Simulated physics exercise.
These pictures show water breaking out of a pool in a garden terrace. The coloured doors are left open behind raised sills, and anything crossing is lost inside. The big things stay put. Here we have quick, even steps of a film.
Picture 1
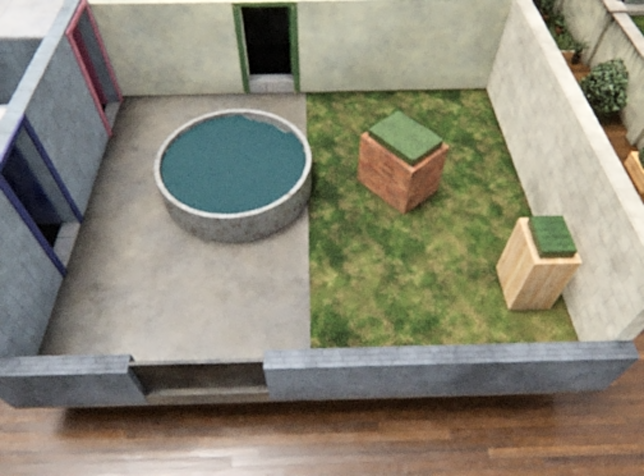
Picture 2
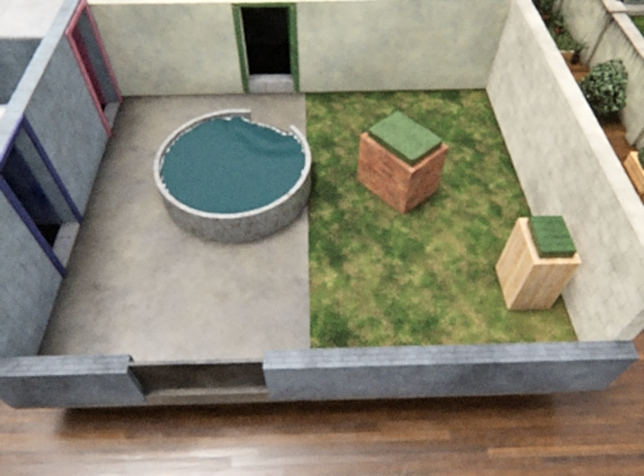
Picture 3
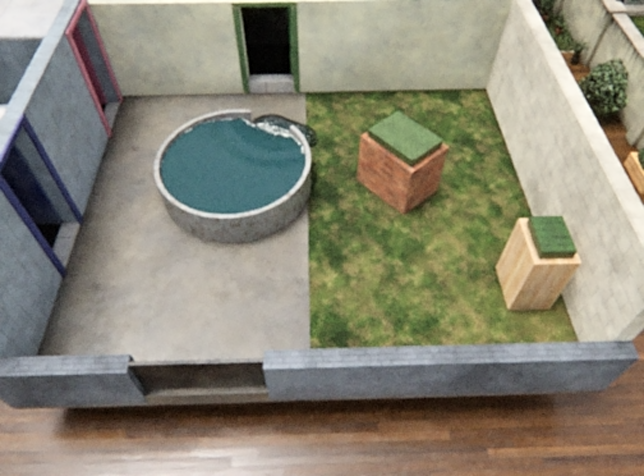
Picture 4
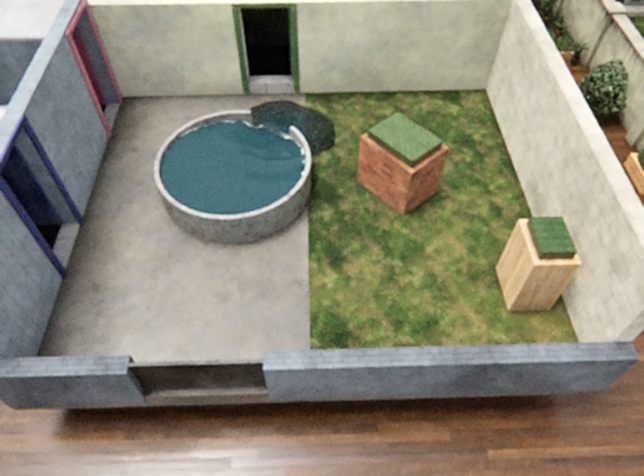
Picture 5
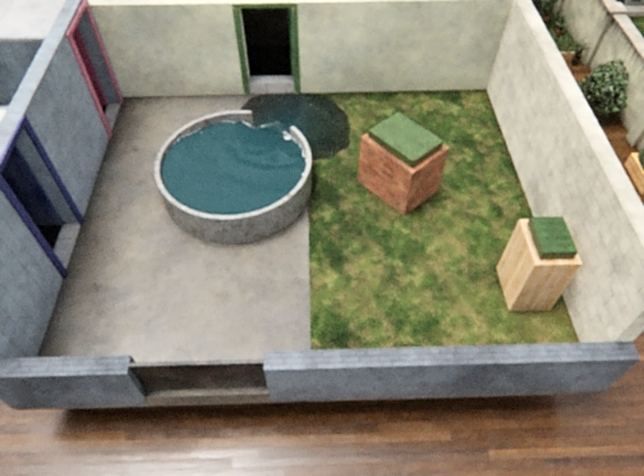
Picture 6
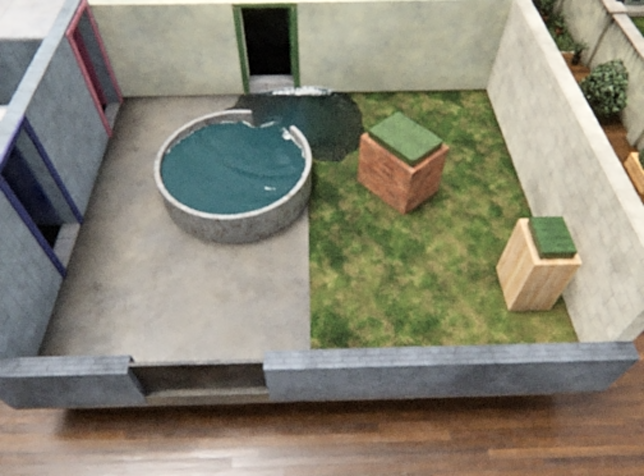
Water breaks from the far side of a round grey pool in a walled garden terrace, seen from above by a still camera. The pool stands on grey paving left of a mossy lawn holding a reddish block and a pale wooden one, both green-topped, with pink, blue and green doorways around. The rim opens, and a dark sheet spreads rightward across paving onto the grass towards the reddish block.
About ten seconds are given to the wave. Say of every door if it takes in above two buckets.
The green door will not top two buckets; the blue door will not top two buckets; the pink door will top two buckets.
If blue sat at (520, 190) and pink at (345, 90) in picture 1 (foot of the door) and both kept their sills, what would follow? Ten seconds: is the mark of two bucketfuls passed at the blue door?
I'd say the blue one admits less.
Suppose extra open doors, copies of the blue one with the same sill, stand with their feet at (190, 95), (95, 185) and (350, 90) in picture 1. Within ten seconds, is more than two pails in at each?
Door by door, it goes misses the line, misses the line, clears the line.
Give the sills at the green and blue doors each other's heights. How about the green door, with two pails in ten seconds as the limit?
Green door: Tops the threshold.
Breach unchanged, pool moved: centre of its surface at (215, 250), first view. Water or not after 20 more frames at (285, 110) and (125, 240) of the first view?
Result: Inundated; spared.
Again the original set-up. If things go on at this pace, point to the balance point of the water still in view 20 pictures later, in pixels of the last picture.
My reading is close to (288, 154).
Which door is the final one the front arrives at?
The door marked blue.
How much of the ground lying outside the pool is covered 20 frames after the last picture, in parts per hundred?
Around 35 percent of it.
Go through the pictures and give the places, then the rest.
The pool at (234, 162) is whole and still, in the first frame.
The front is at a hidden place, out from the gap on the pool's far side, in the second frame.
Water pours out on the pool's far side and has run to a hidden place, in the third frame.
Water pours out on the pool's far side and has run to (286, 104), in the fourth frame.
Water pours out on the pool's far side and has run to (305, 94), in the fifth frame.
The front is at (340, 93), out from the gap on the pool's far side, in the sixth frame.
A moment on, water covers 10 % of the floor; the green door wet at the sill, nothing in, the blue door not reached, the pink door not reached.
Next, water covers 20 % of the floor; the green door under two buckets in, the blue door not reached, the pink door not reached.
Then, water covers 35 % of the floor; the green door under two buckets in, the blue door not reached, the pink door under two buckets in.
Later, water covers 55 % of the floor; the green door under two buckets in, the blue door wet at the sill, nothing in, the pink door over two buckets in.
In the end, water covers 85 % of the floor; the green door under two buckets in, the blue door wet at the sill, nothing in, the pink door far over two buckets in.
